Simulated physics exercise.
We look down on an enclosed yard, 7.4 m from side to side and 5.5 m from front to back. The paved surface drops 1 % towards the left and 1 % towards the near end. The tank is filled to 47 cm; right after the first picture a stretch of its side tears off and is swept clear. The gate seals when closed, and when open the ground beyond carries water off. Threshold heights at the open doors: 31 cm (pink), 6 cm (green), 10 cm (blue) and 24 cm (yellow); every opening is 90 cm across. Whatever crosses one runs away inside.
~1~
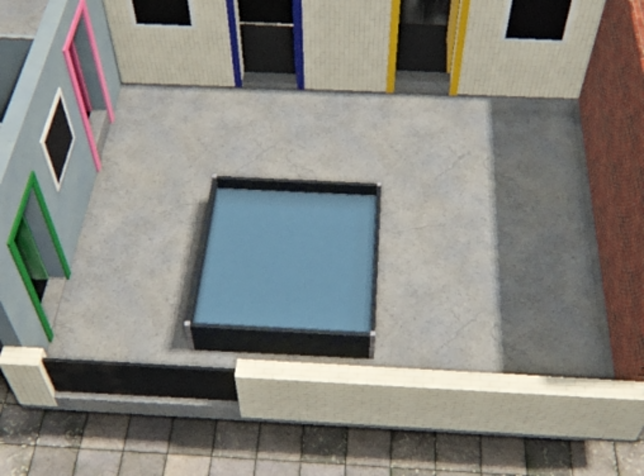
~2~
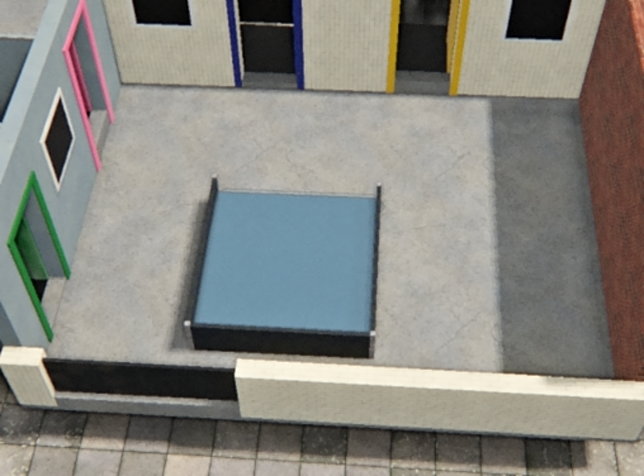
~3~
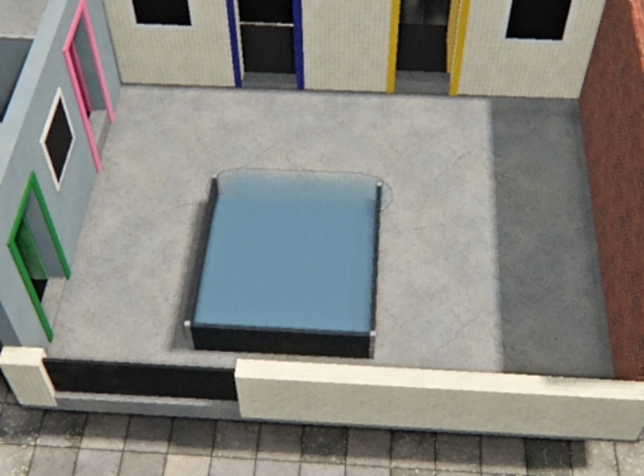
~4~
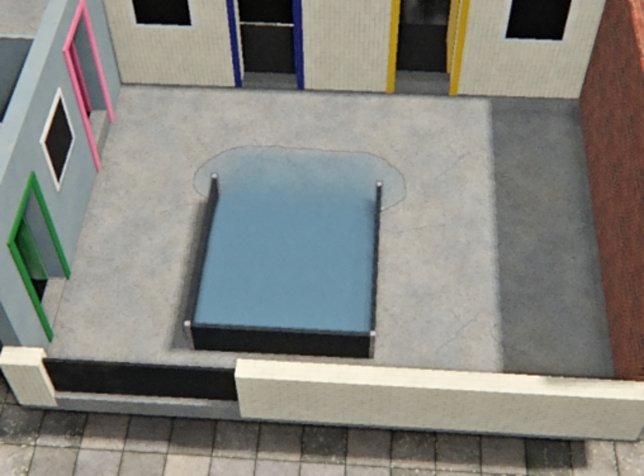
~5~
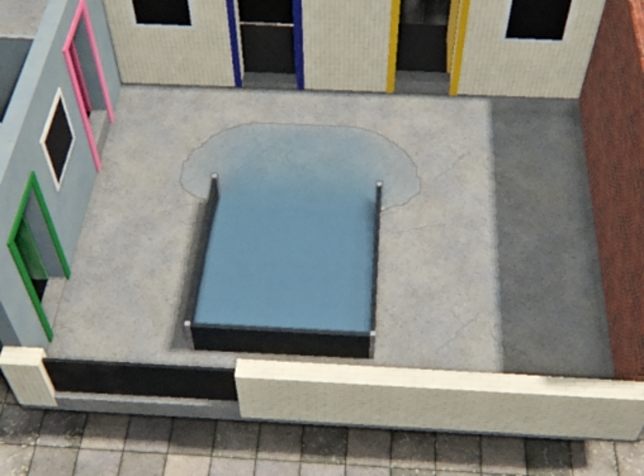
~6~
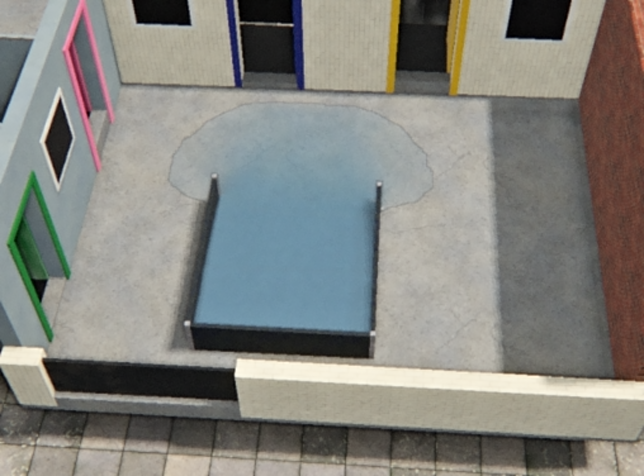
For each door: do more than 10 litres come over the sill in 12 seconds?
Door by door: At the pink door it does not reach the limit; at the green door it goes over the limit; at the blue door it goes over the limit; at the yellow door it keeps below the limit.
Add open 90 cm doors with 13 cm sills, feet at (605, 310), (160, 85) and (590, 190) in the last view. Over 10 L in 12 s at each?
In that order: Under, above, not over.
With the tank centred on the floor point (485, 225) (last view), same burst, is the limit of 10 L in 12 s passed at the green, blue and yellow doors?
Then: Green past it, blue under, yellow above.
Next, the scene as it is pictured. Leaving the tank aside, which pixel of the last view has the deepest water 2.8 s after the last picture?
At about (121, 88).
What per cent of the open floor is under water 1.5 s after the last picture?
Near 35 per cent is wet.
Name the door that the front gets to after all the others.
It is the green one.
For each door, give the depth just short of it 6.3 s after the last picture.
Depths in cm: Pink 11, green 5, blue 6, yellow 4.
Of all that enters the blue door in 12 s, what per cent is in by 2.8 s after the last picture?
Some 85 per cent by then.
Then, 0.7 s after the last picture water covers 30 % of the floor and is deepest (28 cm) near (308, 95); pink door not reached, green door not reached, blue door 23 cm at the sill, 20 L in, yellow door 9 cm at the sill, 0 L in.
Then, 1.5 s after the last picture water covers 35 % of the floor and is deepest (27 cm) near (319, 95); pink door 2 cm at the sill, 0 L in, green door not reached, blue door 27 cm at the sill, 83 L in, yellow door 17 cm at the sill, 0 L in.
Then, 2.8 s after the last picture water covers 40 % of the floor and is deepest (28 cm) near (121, 88); pink door 13 cm at the sill, 0 L in, green door not reached, blue door 21 cm at the sill, 178 L in, yellow door 15 cm at the sill, 0 L in.
Then, 6.3 s after the last picture water covers 90 % of the floor and is deepest (18 cm) near (40, 379); pink door 11 cm at the sill, 0 L in, green door 5 cm at the sill, 0 L in, blue door 6 cm at the sill, 212 L in, yellow door 4 cm at the sill, 0 L in.
Then, 11.3 s after the last picture water covers 95 % of the floor and is deepest (16 cm) near (95, 382); pink door 6 cm at the sill, 0 L in, green door 11 cm at the sill, 54 L in, blue door 3 cm at the sill, 212 L in, yellow door 2 cm at the sill, 0 L in.
